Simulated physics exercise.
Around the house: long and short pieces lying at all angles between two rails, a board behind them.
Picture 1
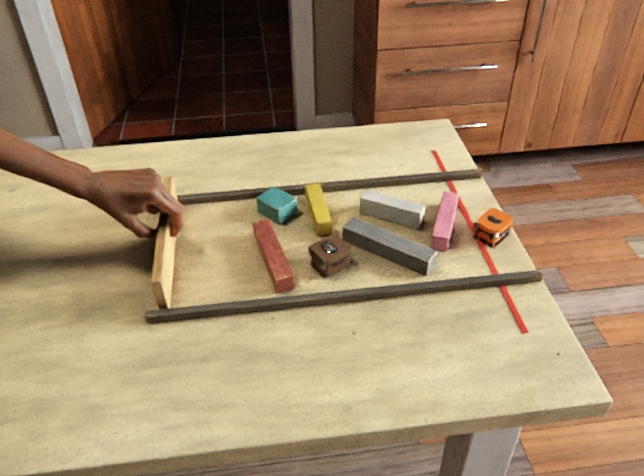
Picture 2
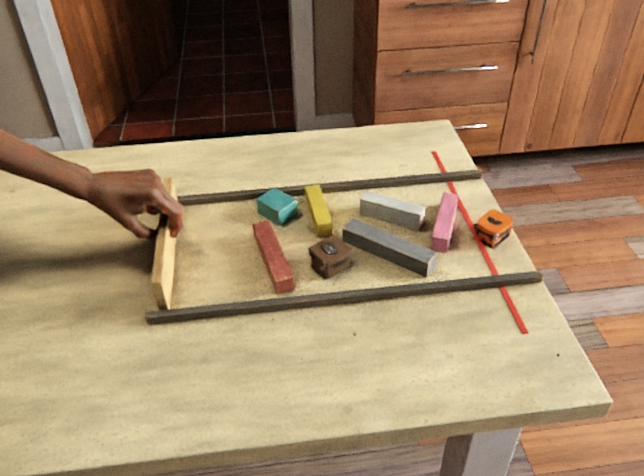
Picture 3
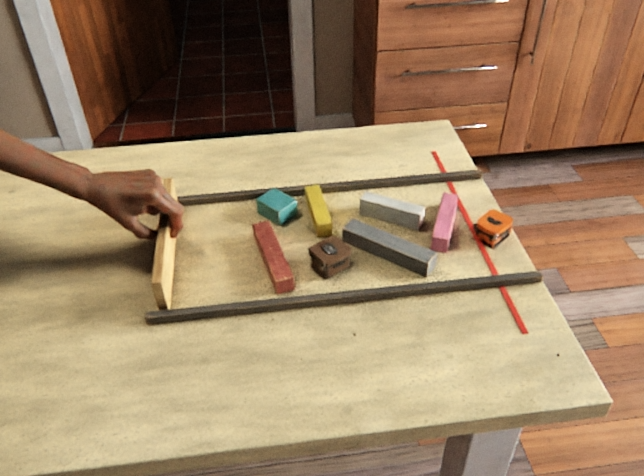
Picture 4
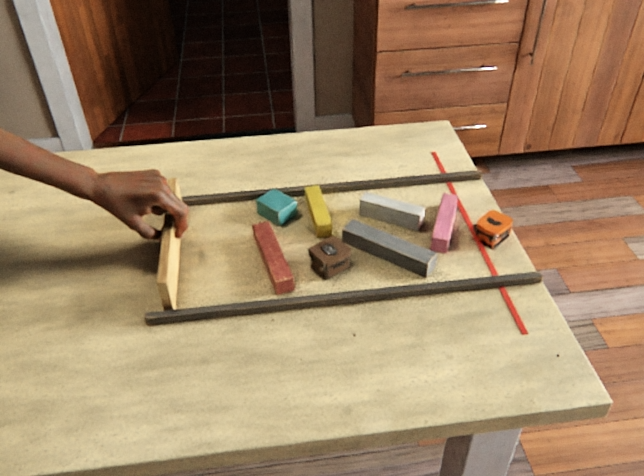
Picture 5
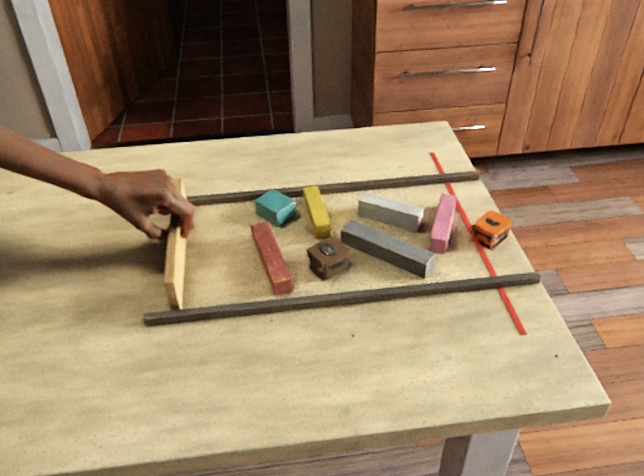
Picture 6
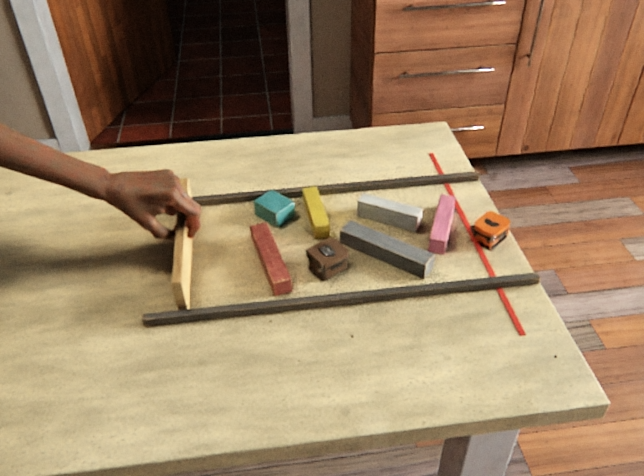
The video shows colored blocks and bars lying at various angles between two dark rails on a table, near a red line, while a hand at the left holds an upright board and slides it slightly right toward them.
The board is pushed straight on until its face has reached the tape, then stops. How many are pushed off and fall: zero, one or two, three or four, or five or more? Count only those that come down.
Outcome: The number that fall off is three or four.
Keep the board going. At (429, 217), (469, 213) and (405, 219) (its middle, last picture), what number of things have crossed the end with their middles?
In that order 1, 4 and 0.
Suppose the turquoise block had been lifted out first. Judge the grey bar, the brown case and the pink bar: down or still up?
The grey bar comes down; the brown case does not fall; the pink bar drops off.
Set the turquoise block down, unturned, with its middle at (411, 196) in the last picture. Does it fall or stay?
From there it tumbles off.
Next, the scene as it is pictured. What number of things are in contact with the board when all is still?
That makes 2.
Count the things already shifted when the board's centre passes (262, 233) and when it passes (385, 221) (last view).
At the one place 2, at the other 7.
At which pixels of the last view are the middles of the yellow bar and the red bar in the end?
About (487, 193), and the other about (486, 236).
A little later, none off yet; orange case at rest near (490, 231); pink bar at rest near (442, 223); white bar at rest near (389, 213).
Next, none off yet; orange case at rest near (490, 231); pink bar at rest near (445, 224); white bar shifted a little near (411, 207).
Later still, none off yet; orange case tilted well over near (525, 231); pink bar shifted about its own width near (490, 215); white bar shifted about its own width near (467, 200).
When it is over, the number that fall off is three or four; down, grey bar, white bar, pink bar and orange case.
